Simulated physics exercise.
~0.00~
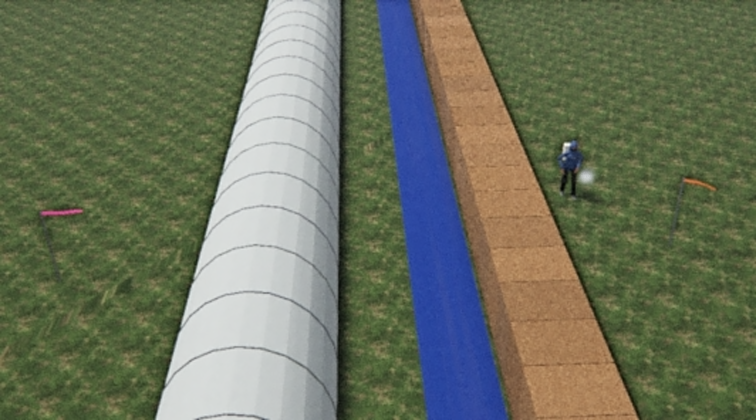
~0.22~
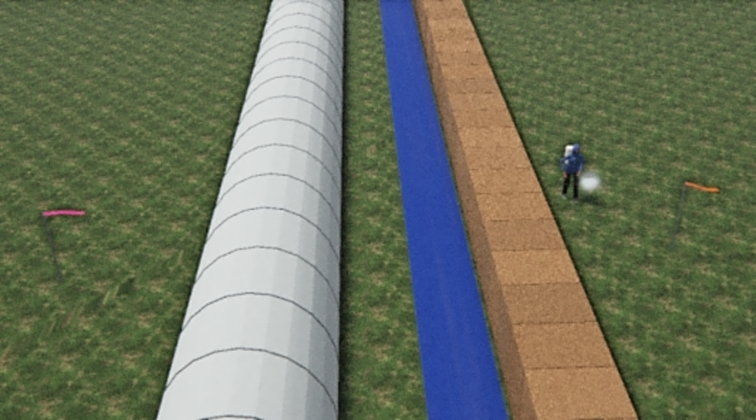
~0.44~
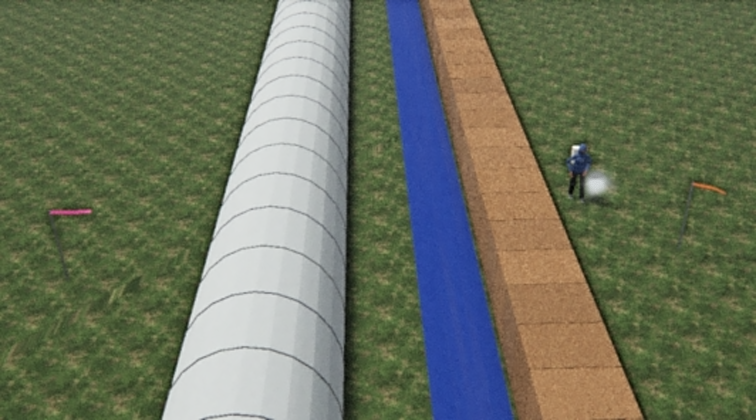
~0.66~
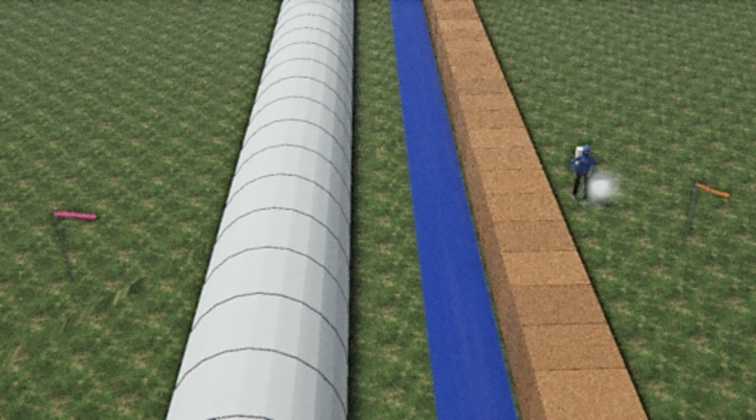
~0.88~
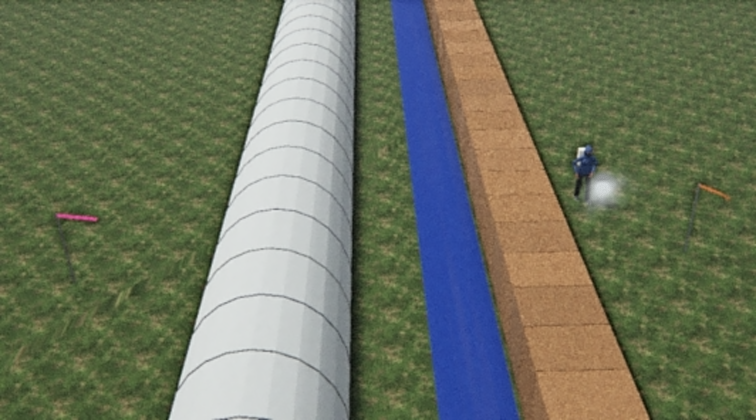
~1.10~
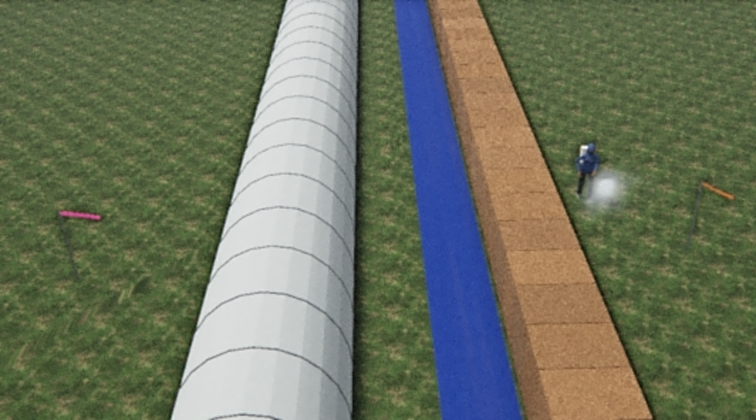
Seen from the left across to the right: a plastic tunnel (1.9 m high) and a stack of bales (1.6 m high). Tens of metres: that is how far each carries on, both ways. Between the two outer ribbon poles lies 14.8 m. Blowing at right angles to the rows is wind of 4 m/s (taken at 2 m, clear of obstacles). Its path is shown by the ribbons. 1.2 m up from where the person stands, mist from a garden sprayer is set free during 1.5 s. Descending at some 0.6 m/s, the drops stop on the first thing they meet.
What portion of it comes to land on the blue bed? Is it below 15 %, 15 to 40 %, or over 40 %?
It is not even 15 %.
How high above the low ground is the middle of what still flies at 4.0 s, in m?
Roughly 0.4 m up.
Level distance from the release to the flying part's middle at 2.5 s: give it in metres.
0.0 m.
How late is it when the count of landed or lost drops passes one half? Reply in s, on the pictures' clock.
Around 3.2 seconds.
After 2.5 s, 0 % lies on the blue bed; 23 % has touched down or left; the middle of what still flies is 0.5 m above the low ground, near (597, 201).
After 4.0 s, 0 % lies on the blue bed; 74 % has touched down or left; the middle of what still flies is 0.5 m above the low ground, near (593, 202).
After 8.0 s, 0 % lies on the blue bed; 99 % has touched down or left.
After 20.0 s, 0 % lies on the blue bed; 100 % has touched down or left.
After 45.0 s, 0 % lies on the blue bed; 100 % has touched down or left.
